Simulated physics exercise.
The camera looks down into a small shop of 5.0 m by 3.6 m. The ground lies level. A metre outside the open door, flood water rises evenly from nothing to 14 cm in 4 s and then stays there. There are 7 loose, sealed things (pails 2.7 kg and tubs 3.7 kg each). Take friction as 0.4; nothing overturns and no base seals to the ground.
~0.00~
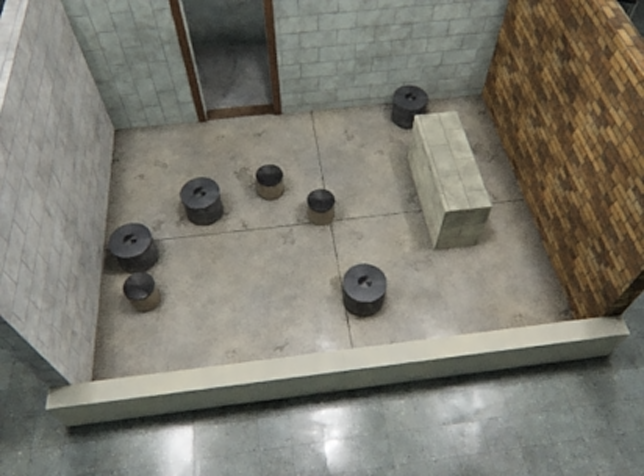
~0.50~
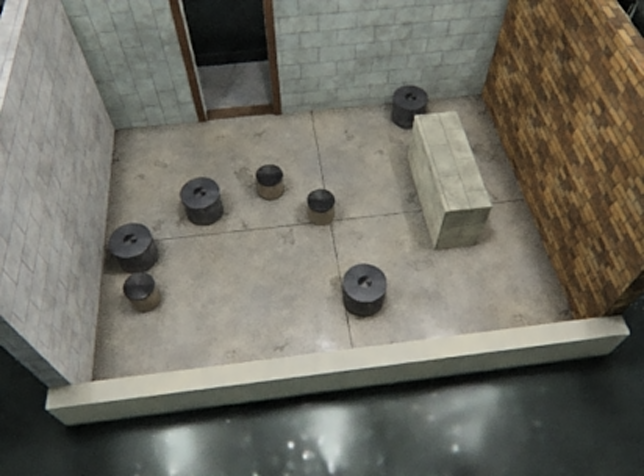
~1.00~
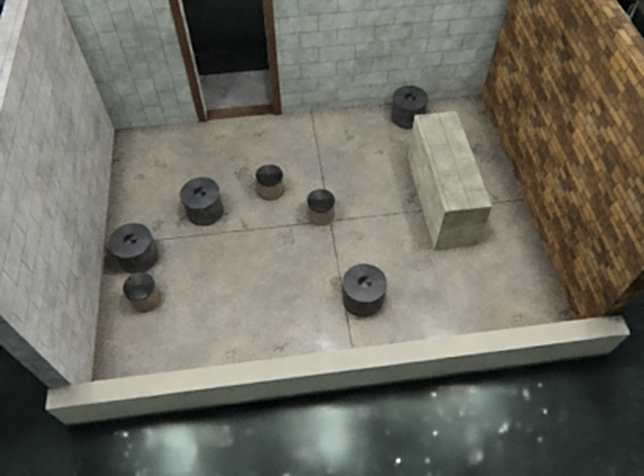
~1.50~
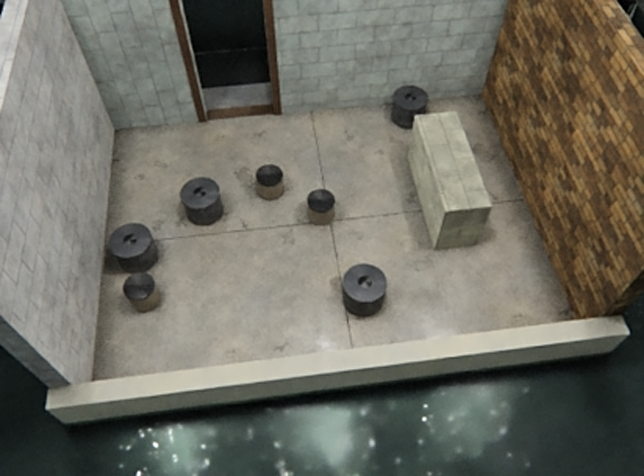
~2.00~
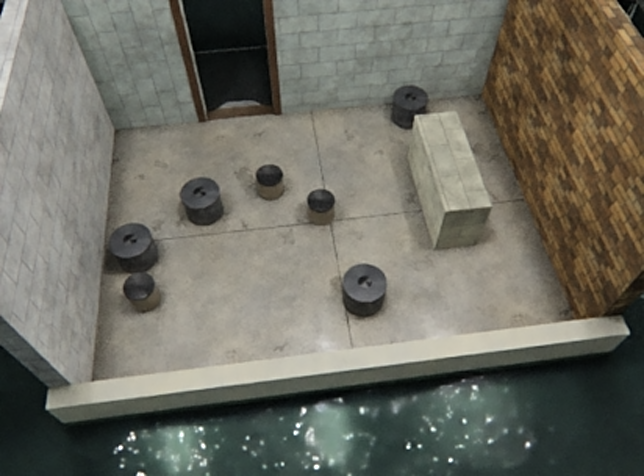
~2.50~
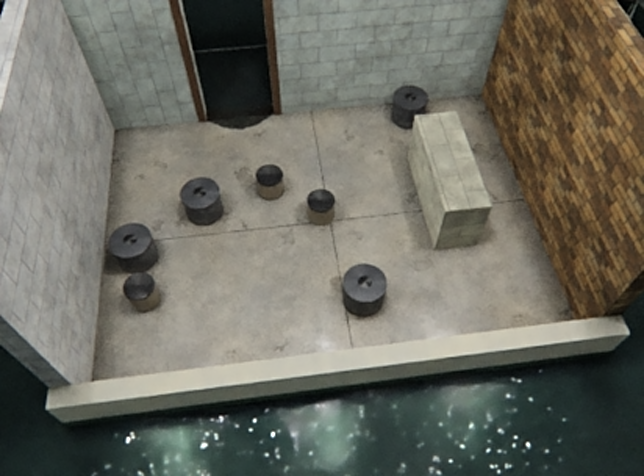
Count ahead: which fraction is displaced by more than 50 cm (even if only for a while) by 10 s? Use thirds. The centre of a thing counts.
It is two thirds or above.
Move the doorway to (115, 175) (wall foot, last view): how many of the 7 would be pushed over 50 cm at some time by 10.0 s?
In that case 4 of them.
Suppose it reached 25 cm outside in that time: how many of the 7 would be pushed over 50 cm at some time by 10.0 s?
In that case 6 of them.
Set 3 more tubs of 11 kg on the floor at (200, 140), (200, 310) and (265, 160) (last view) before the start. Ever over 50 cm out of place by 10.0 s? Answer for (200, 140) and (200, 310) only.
In that order: Short of it, less.
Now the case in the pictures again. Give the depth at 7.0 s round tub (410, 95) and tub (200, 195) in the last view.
About 0 and 3 cm.
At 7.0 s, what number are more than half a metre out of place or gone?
3 of them.
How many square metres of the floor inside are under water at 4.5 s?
About 3.5 m2.
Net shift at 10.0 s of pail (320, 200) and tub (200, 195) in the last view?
In turn: 100 cm, 200 cm.
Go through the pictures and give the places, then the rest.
The first frame shows a pail at (139, 286) rests on the ground; a tub at (365, 282) rests on the ground; water covers 0.0 m2; 0 of 7 have shifted.
The second frame shows a pail at (139, 286), on the bottom; a tub at (365, 282), on the bottom; 0.0 m2 under water; 0 of 7 have shifted.
The third frame shows a pail at (139, 286) rests on the ground; a tub at (365, 282) rests on the ground; 0.0 m2 under water; 0 of 7 have shifted.
The fourth frame shows a pail at (139, 286), on the bottom; a tub at (365, 282), on the bottom; 0.0 m2 under water; 0 of 7 have shifted.
The fifth frame shows a pail at (139, 286) rests on the ground; a tub at (365, 282) rests on the ground; 0.0 m2 under water; 0 of 7 have shifted.
The sixth frame shows a pail at (139, 286), on the bottom; a tub at (365, 282), on the bottom; water covers 0.1 m2; 0 of 7 have shifted.
After 3.5 s 0 of 7 are over 50 cm from their spots; 0 afloat.
After 4.5 s 0 of 7 are over 50 cm from their spots; 0 afloat.
After 7.0 s 3 of 7 are over 50 cm from their spots; 1 afloat.
After 10.0 s 5 of 7 are over 50 cm from their spots, and 5 have been at some point; 5 afloat.
